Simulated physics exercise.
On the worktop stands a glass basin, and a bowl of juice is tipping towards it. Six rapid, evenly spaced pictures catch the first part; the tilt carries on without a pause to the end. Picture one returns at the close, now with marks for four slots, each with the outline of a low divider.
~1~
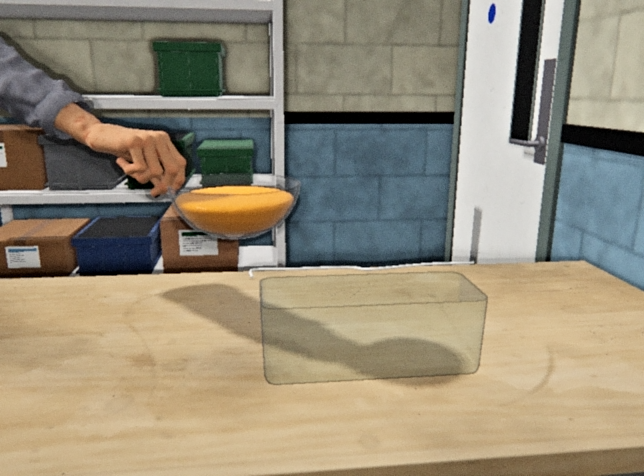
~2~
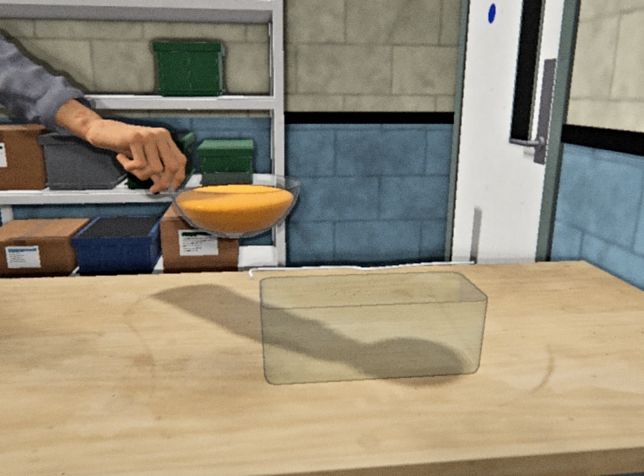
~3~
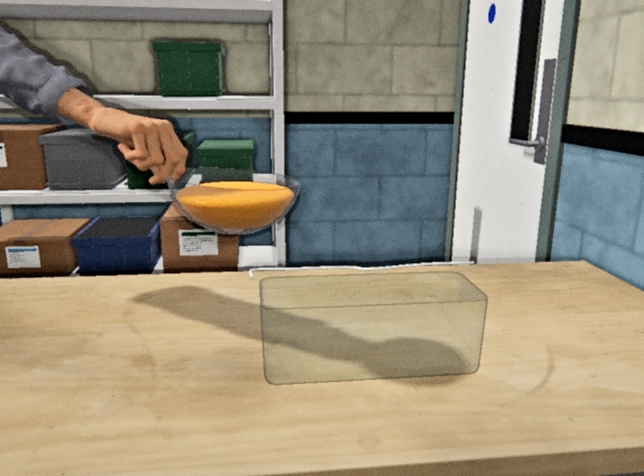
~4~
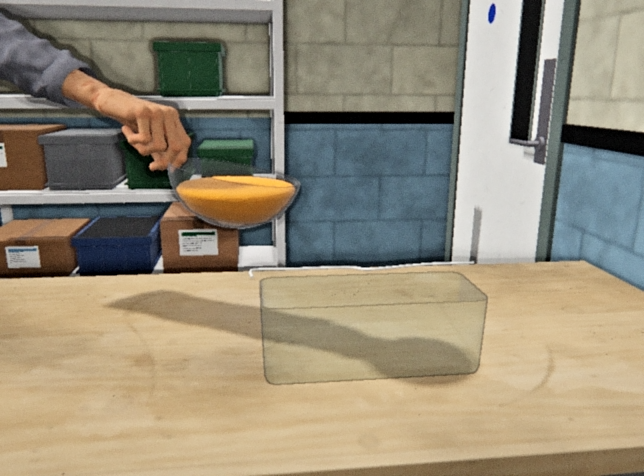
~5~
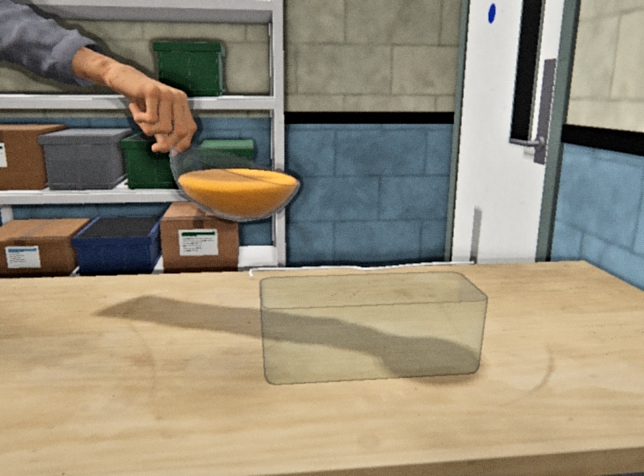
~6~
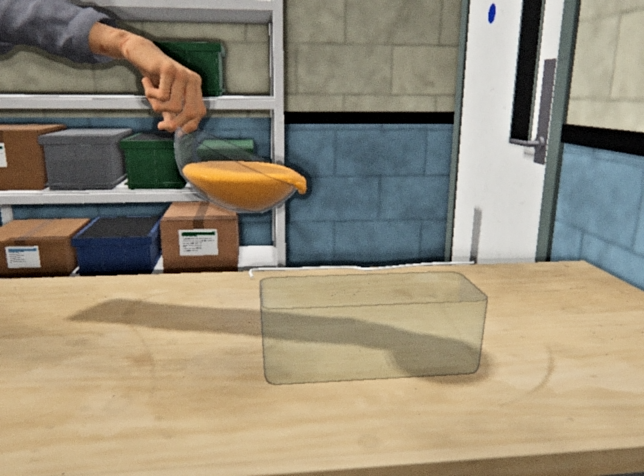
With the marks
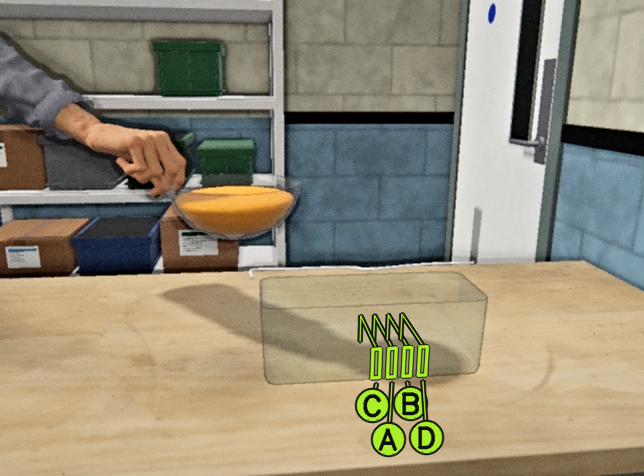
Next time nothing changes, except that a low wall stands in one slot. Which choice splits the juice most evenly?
The best place is A.
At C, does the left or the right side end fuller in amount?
The right side.
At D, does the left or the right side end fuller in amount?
More ends on the left.
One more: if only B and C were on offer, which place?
The answer is C.
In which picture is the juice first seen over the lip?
In picture 6.
On the marked copy, A at (391, 382); B at (407, 381); C at (376, 383); D at (422, 381).
Choosing A, about 54 % ends left of the wall and 45 % right of it.
Choosing B, about 86 % ends left of the wall and 12 % right of it.
Choosing C, about 26 % ends left of the wall and 73 % right of it.
Choosing D, about 93 % ends left of the wall and 6 % right of it.
